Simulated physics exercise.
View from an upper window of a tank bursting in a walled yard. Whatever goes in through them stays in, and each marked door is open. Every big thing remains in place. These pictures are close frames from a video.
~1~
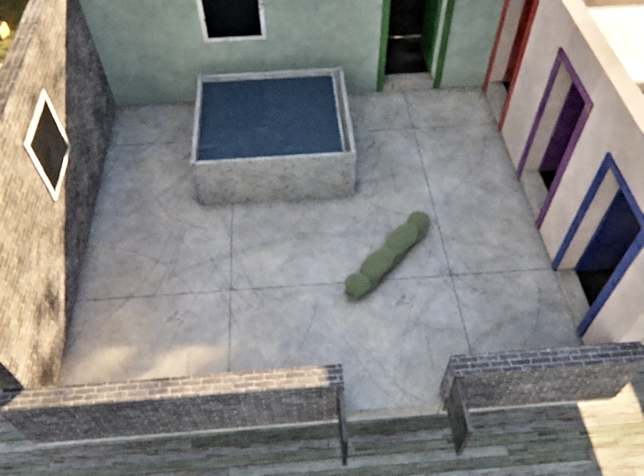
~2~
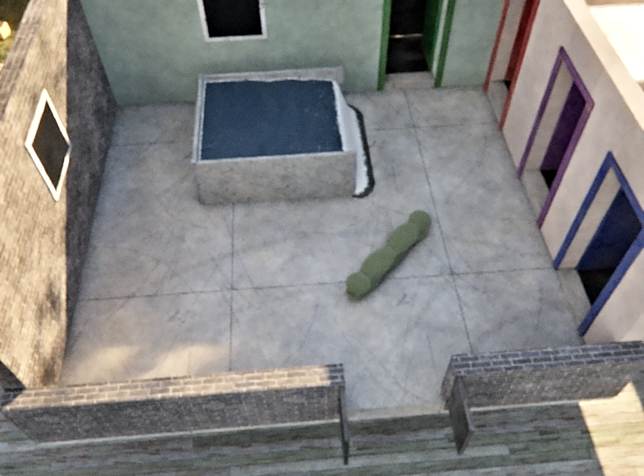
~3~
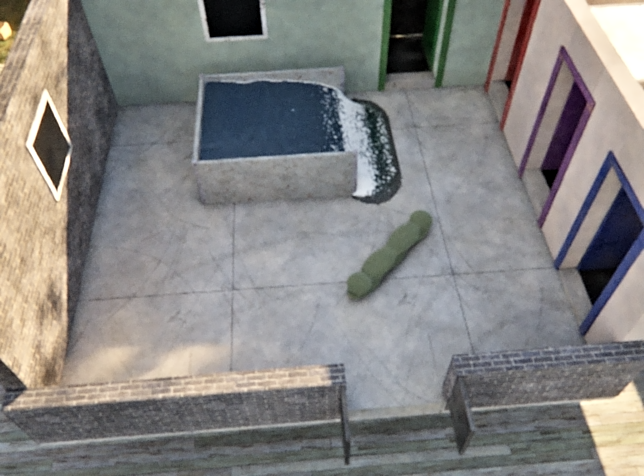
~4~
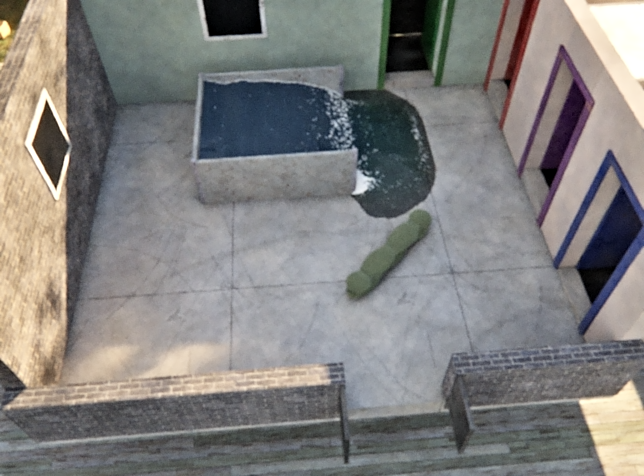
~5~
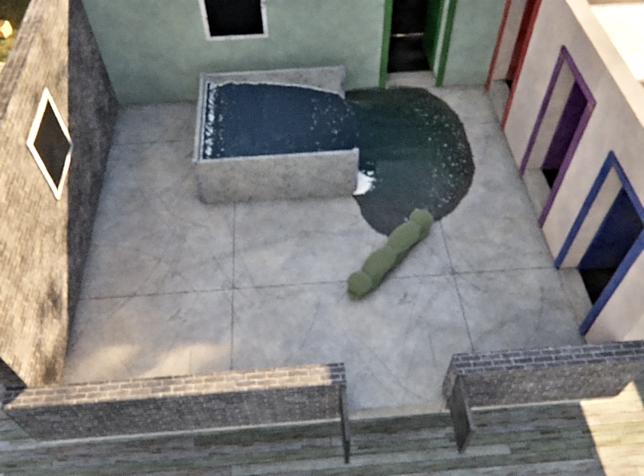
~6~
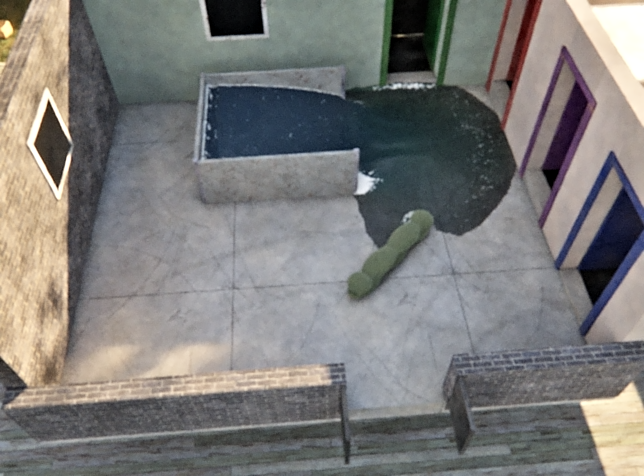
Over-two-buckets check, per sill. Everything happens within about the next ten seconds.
Green door: Over, red door: Over, purple door: Over, blue door: Over.
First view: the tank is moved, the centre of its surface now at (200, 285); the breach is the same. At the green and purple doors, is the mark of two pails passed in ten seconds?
The green door exceeds it and the purple door doesn't reach it.
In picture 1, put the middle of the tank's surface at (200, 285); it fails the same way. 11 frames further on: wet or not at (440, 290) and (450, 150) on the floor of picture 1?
Spot one ends up sodden, spot two sodden.
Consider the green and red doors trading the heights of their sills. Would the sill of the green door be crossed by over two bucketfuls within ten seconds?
Reading - green door: Below the limit.
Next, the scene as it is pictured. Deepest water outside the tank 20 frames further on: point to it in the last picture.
Around (583, 372).
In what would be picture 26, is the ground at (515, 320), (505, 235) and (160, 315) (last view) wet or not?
In that order the points end up soaked, soaked and high and dry.
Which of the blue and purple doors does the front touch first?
The door marked purple.
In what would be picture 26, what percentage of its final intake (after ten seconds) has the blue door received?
I'd say some 10 per cent.
A moment on, water covers 30 % of the floor; the green door wet at the sill, nothing in, the red door under two buckets in, the purple door under two buckets in, the blue door not reached.
Next, water covers 35 % of the floor; the green door under two buckets in, the red door far over two buckets in, the purple door over two buckets in, the blue door under two buckets in.
Then, water covers 45 % of the floor; the green door over two buckets in, the red door far over two buckets in, the purple door far over two buckets in, the blue door over two buckets in.
Later, water covers 85 % of the floor; the green door far over two buckets in, the red door far over two buckets in, the purple door far over two buckets in, the blue door far over two buckets in.
In the end, water covers 95 % of the floor; the green door far over two buckets in, the red door far over two buckets in, the purple door far over two buckets in, the blue door far over two buckets in.
